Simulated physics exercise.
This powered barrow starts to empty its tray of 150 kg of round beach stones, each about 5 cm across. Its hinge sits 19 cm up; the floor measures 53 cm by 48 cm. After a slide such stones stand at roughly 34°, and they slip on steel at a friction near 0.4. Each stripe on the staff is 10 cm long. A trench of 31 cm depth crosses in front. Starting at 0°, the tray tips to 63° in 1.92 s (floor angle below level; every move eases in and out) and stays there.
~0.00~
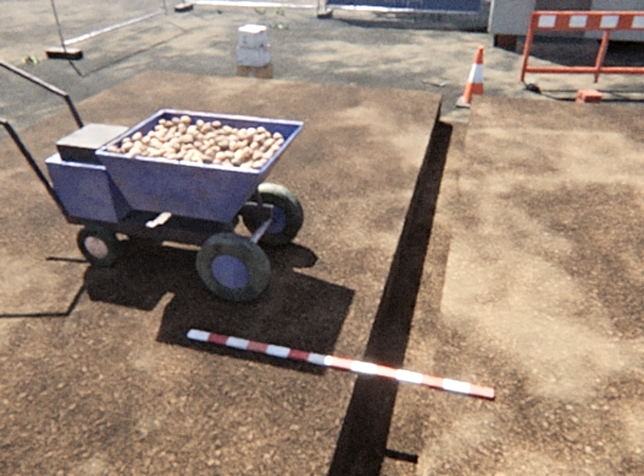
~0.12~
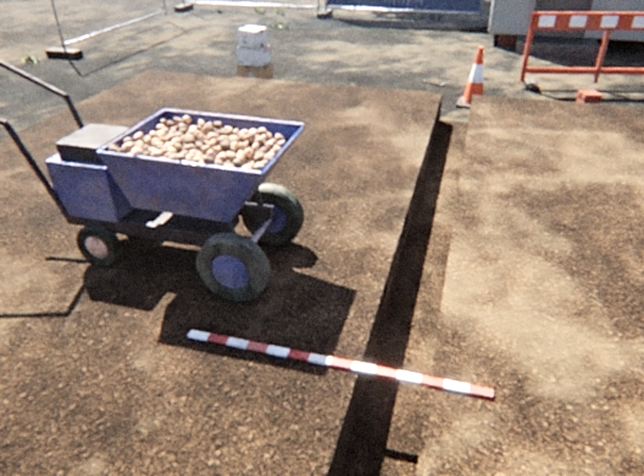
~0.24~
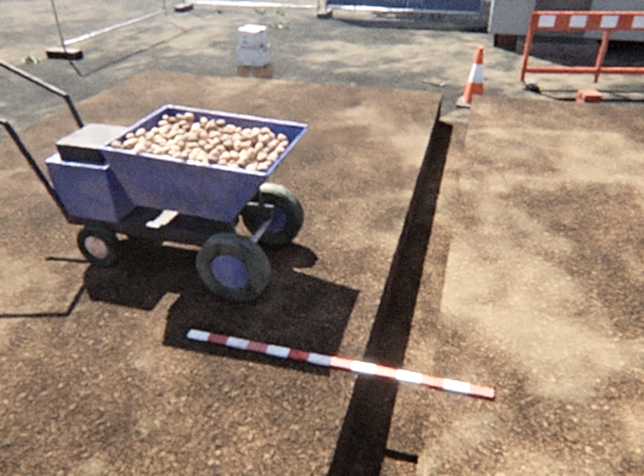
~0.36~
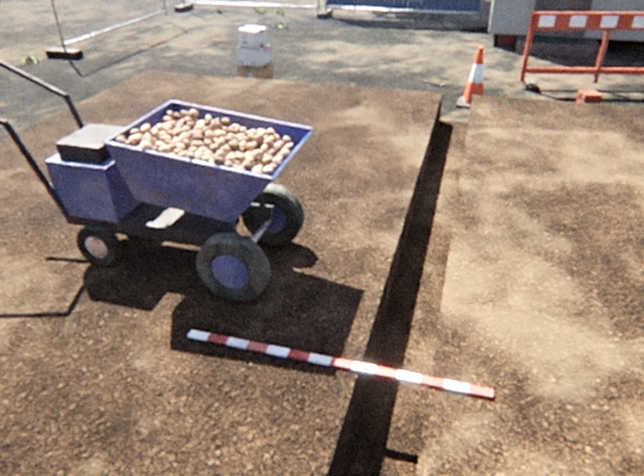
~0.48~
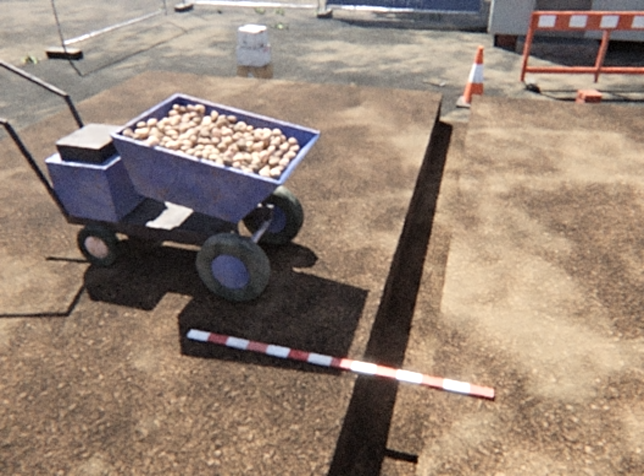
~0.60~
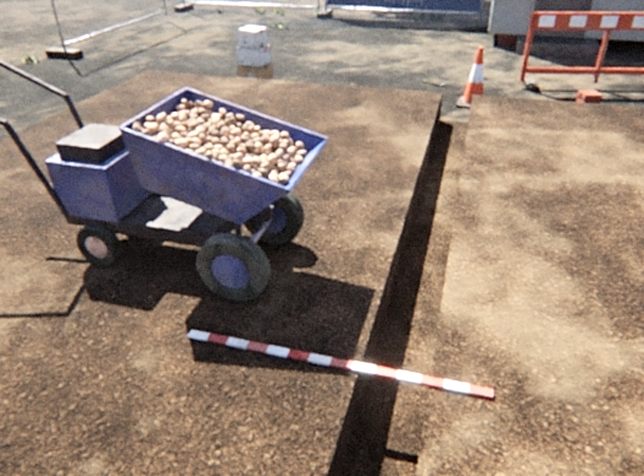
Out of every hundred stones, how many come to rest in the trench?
Some 77 per cent of it.
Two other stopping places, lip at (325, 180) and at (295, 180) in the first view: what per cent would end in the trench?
First some 50, then 75 per cent.
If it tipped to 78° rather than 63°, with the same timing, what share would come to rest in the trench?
Then about 90 per cent.
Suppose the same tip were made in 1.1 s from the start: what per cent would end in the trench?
In that case some 75 per cent.
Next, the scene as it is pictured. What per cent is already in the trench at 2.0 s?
About 30 per cent by then.
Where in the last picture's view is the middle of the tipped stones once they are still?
Their middle is at about (405, 321).
After 1.4 s the floor is at 53°; 99 % in the tray, 1 % short of the trench; the foremost stones are at (361, 240).
After 2.0 s the floor is at 63°; 63 % in the tray, 7 % short of the trench, 30 % in the trench; the foremost stones are at (435, 319).
After 2.4 s the floor is at 63°; 41 % in the tray, 8 % short of the trench, 51 % in the trench; the foremost stones are at (433, 333).
After 4.3 s the floor is at 63°; 12 % in the tray, 11 % short of the trench, 77 % in the trench; the foremost stones are at (435, 320).
